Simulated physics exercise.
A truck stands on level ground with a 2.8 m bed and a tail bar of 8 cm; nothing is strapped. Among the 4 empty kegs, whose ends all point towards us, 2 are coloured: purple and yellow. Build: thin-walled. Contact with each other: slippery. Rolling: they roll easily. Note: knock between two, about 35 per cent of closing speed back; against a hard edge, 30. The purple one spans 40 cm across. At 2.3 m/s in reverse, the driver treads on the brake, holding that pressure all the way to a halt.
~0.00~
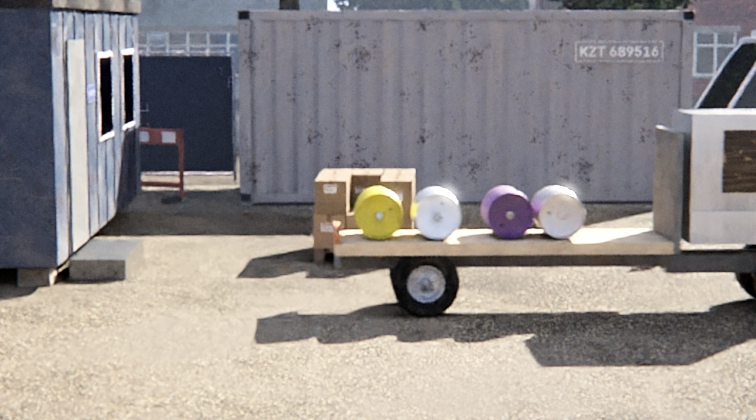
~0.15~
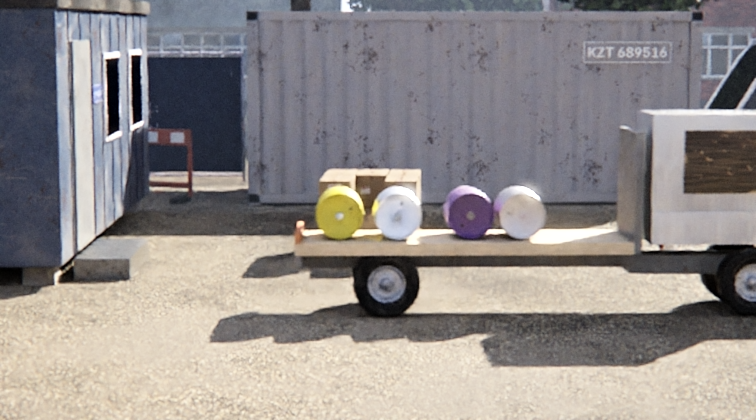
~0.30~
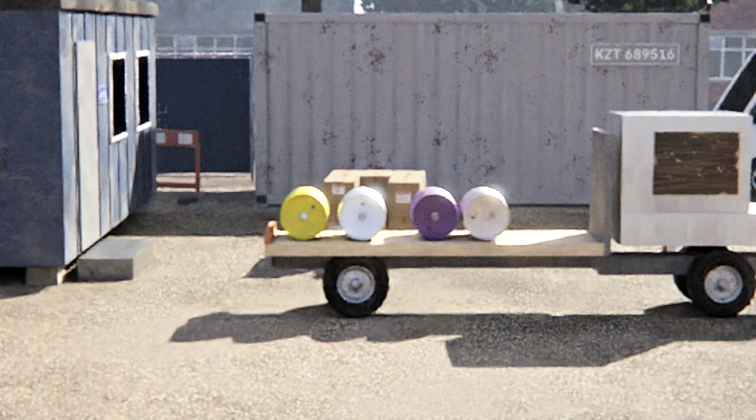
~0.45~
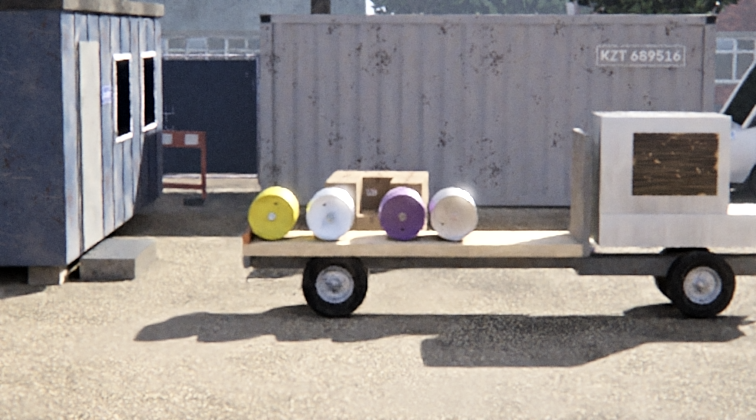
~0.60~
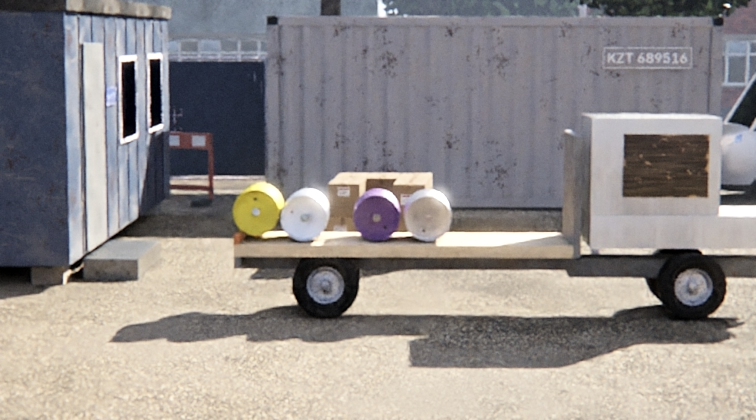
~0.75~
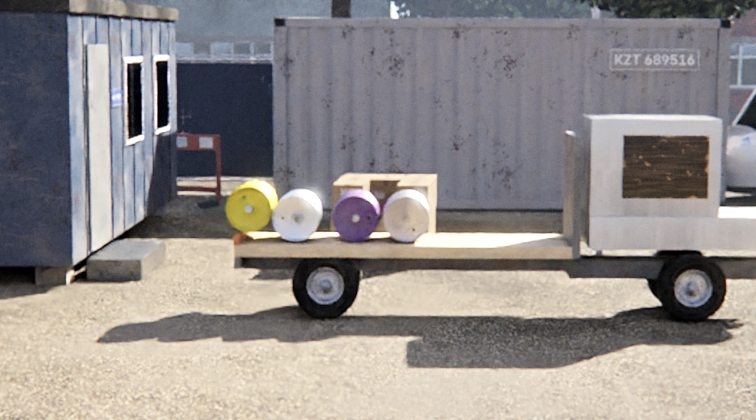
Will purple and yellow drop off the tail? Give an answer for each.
Here's how it goes: Purple is kept aboard, and yellow gets past the stop bar.
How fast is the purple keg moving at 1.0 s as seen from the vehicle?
Close to 0.5 m/s at that moment.
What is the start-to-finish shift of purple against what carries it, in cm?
For purple, 80.
After 1.0 s, purple is on the bed, 75 cm from the bar, rolling towards it; yellow is on the bed, 5 cm from the bar, rolling towards it; 0 of 4 are off.
After 1.1 s, purple is on the bed, 70 cm from the bar, rolling towards it; yellow is going over the tail; 1 of 4 is off.
After 1.3 s, purple is on the bed, 60 cm from the bar, rolling towards it; yellow is going over the tail; 1 of 4 is off.
At rest (2.4 s), purple is on the bed, 60 cm from the bar; yellow is off the end; 1 of 4 is off.
